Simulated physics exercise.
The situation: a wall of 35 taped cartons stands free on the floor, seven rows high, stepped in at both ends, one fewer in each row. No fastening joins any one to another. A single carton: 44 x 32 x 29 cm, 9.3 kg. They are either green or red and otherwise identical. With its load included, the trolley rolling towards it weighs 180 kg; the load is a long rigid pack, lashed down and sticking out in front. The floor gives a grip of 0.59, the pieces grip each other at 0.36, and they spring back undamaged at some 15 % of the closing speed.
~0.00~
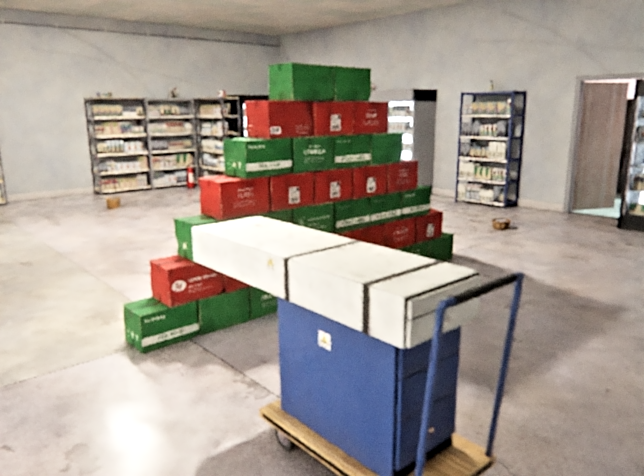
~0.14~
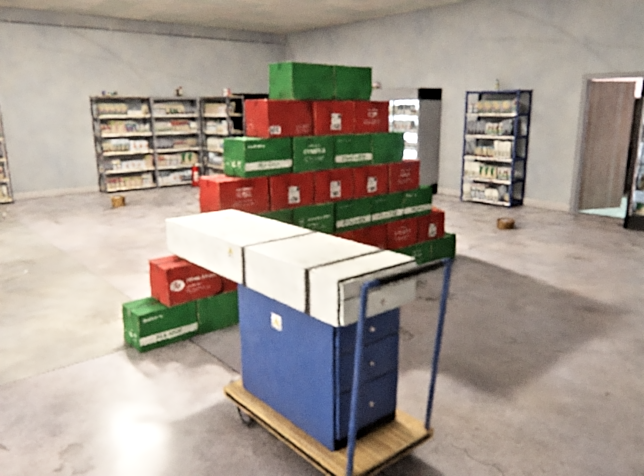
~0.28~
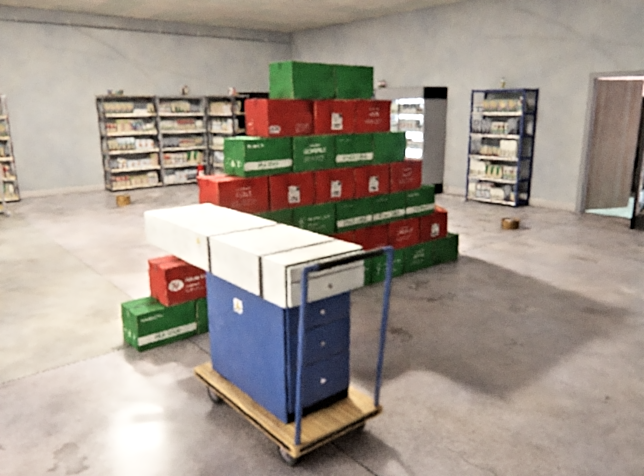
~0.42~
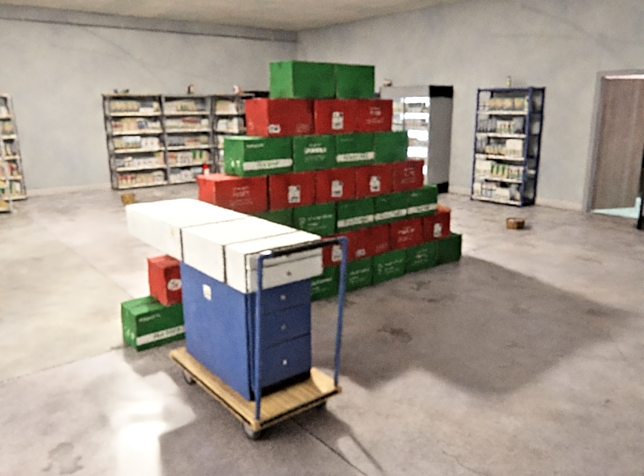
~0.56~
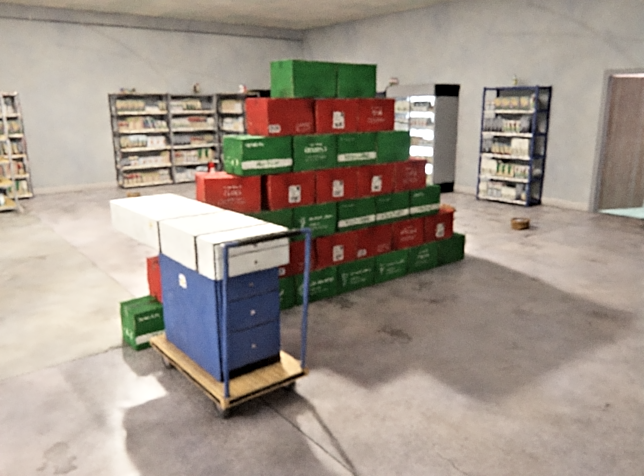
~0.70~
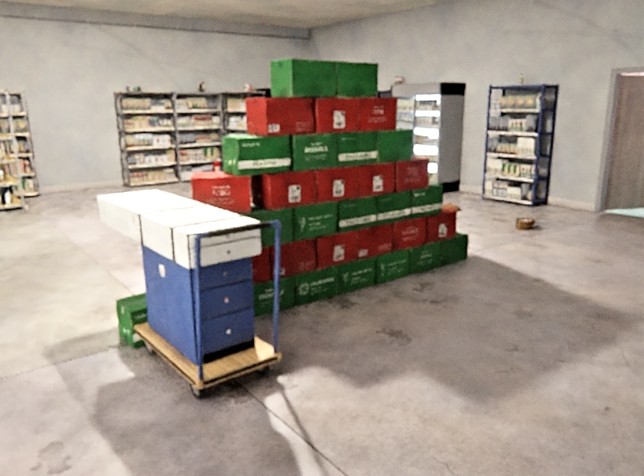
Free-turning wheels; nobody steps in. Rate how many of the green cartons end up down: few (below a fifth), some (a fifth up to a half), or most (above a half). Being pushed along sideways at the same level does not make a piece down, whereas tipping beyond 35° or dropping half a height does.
Few.
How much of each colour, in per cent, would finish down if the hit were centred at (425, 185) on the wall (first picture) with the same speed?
The green ones would be 0 per cent down and the red ones 10 per cent.
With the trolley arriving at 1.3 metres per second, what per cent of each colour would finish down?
The green would finish 0 in a hundred down, the red 10 in a hundred.
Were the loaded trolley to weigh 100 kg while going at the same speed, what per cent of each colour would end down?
Colour by colour that makes green 0, red 0 percent.
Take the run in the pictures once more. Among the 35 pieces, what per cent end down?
It works out at roughly 5 per cent.
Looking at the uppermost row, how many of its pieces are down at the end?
That makes 0 in total.
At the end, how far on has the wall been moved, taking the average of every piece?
Mean shift close to 10 cm.
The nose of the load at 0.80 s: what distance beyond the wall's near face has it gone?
Some 90 centimetres.
By 0.80 s, load 88 cm past the wall's line, still rolling; 1 of the 20 green cartons down (1 of 35 in all colours); top green carton unmoved.
By 1.04 s, load 1.17 m past the wall's line, still rolling; 1 of the 20 green cartons down (1 of 35 in all colours); top green carton unmoved.
By 1.76 s, load 1.67 m past the wall's line, still rolling; 1 of the 20 green cartons down (1 of 35 in all colours); top green carton unmoved.
When it is over (2.9 s), load 1.84 m past the wall's line, stopped; 1 of the 20 green cartons down (2 of 35 in all colours); top green carton unmoved; top red carton unmoved. That is 5 per cent. In pixels of the last frame, middles, top green carton near (304, 79), top red carton near (327, 115).
